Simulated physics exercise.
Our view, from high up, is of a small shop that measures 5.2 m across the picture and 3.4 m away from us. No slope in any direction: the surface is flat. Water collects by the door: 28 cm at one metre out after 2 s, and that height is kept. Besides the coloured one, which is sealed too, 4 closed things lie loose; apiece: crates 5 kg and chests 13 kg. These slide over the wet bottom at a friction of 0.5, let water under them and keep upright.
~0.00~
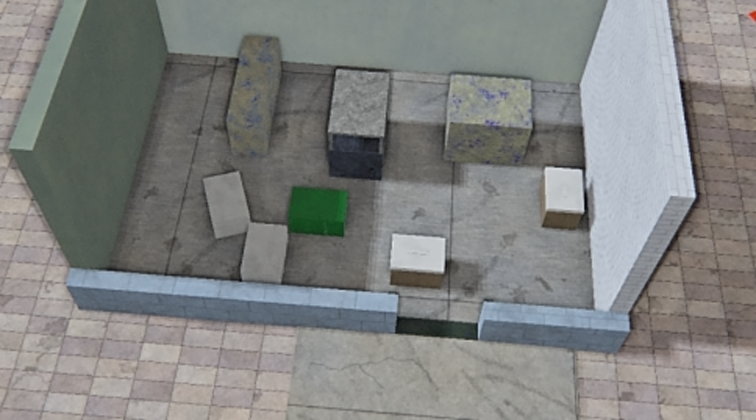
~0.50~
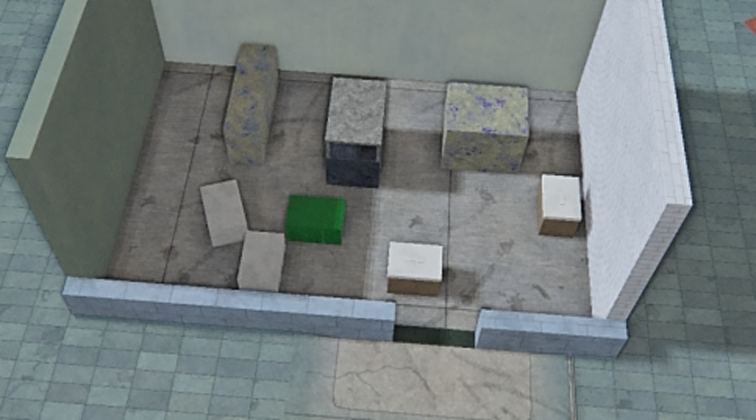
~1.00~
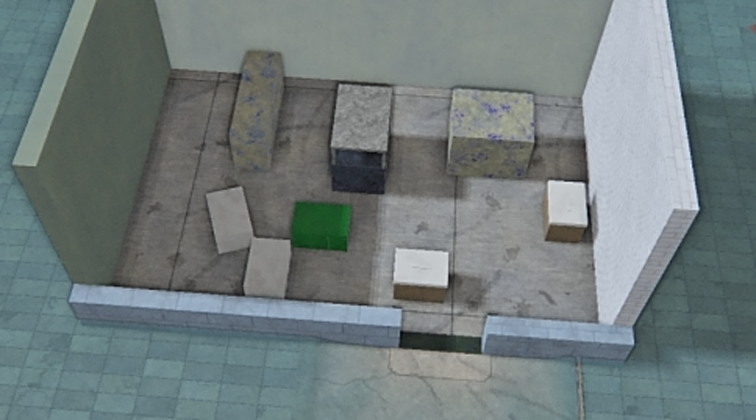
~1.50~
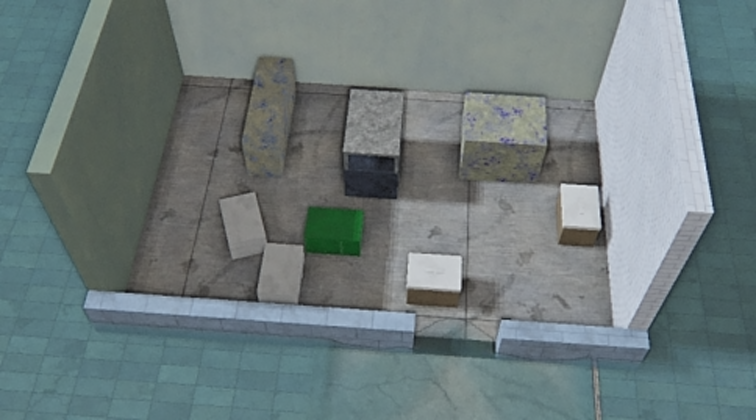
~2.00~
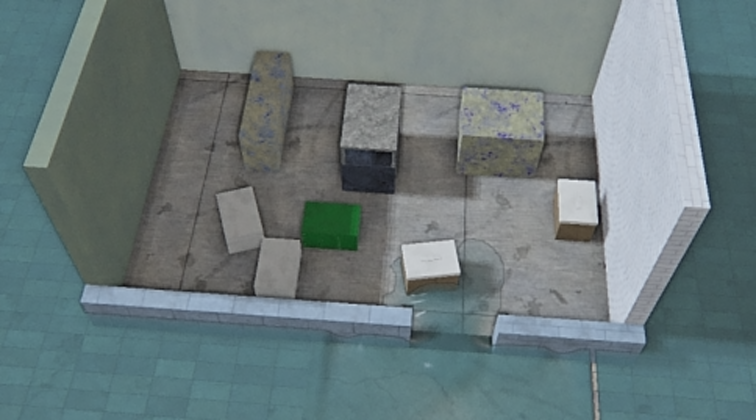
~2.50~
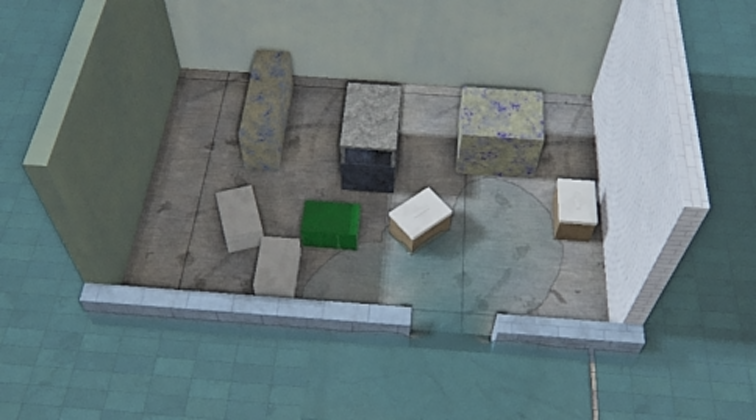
In a small open-topped shop with a doorway gap in its low front wall, boxes and blocks stand on a dry floor while water spreads over the paving outside. The water then enters through the doorway and fans across the floor, and a white-topped box near it turns and shifts left toward the green crate.
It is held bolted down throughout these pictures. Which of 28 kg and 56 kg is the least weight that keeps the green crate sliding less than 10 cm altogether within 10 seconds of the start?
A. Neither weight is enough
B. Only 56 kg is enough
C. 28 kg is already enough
C.
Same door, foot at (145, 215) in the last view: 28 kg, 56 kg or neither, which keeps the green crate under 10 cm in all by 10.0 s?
In that setup just the second mass works.
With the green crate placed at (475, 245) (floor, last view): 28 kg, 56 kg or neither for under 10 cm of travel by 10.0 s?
No load works.
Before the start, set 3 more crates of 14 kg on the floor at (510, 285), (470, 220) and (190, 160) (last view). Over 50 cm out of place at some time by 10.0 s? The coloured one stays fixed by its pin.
First: Beyond the limit; second: Beyond the limit; third: Inside the limit.
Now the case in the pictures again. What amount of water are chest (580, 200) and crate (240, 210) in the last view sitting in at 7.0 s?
11 and 3 cm.
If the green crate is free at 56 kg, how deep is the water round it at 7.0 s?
Close to 5 cm deep.
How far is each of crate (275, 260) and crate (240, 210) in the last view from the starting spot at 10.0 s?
Respectively 20 and 100 cm.
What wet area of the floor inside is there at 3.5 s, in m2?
The covered patch comes to about 8.0 m2.
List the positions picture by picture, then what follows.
The first picture shows the green crate at (318, 204) rests on the ground; 0.0 m2 under water; 0 of 5 have shifted.
The second picture shows the green crate at (315, 212), on the bottom; 0.0 m2 under water; 0 of 5 have shifted.
The third picture shows the green crate at (321, 219) rests on the ground; water covers 0.0 m2; 0 of 5 have shifted.
The fourth picture shows the green crate at (334, 224), on the bottom; 0.1 m2 under water; 0 of 5 have shifted.
The fifth picture shows the green crate at (331, 218) rests on the ground; 0.9 m2 under water; 1 of 5 have shifted.
The sixth picture shows the green crate at (331, 217) rests on the ground; 3.3 m2 under water; 1 of 5 have shifted.
After 3.5 s the green crate would be 0 cm from its start with 28 kg and 0 cm from its start with 56 kg; 4 cm of water round it then.
After 4.5 s the green crate would be 0 cm from its start with 28 kg and 0 cm from its start with 56 kg; 4 cm of water round it then.
After 7.0 s the green crate would be 0 cm from its start with 28 kg and 0 cm from its start with 56 kg; 5 cm of water round it then.
After 10.0 s the green crate would be 0 cm from its start with 28 kg and 0 cm from its start with 56 kg; 7 cm of water round it then.
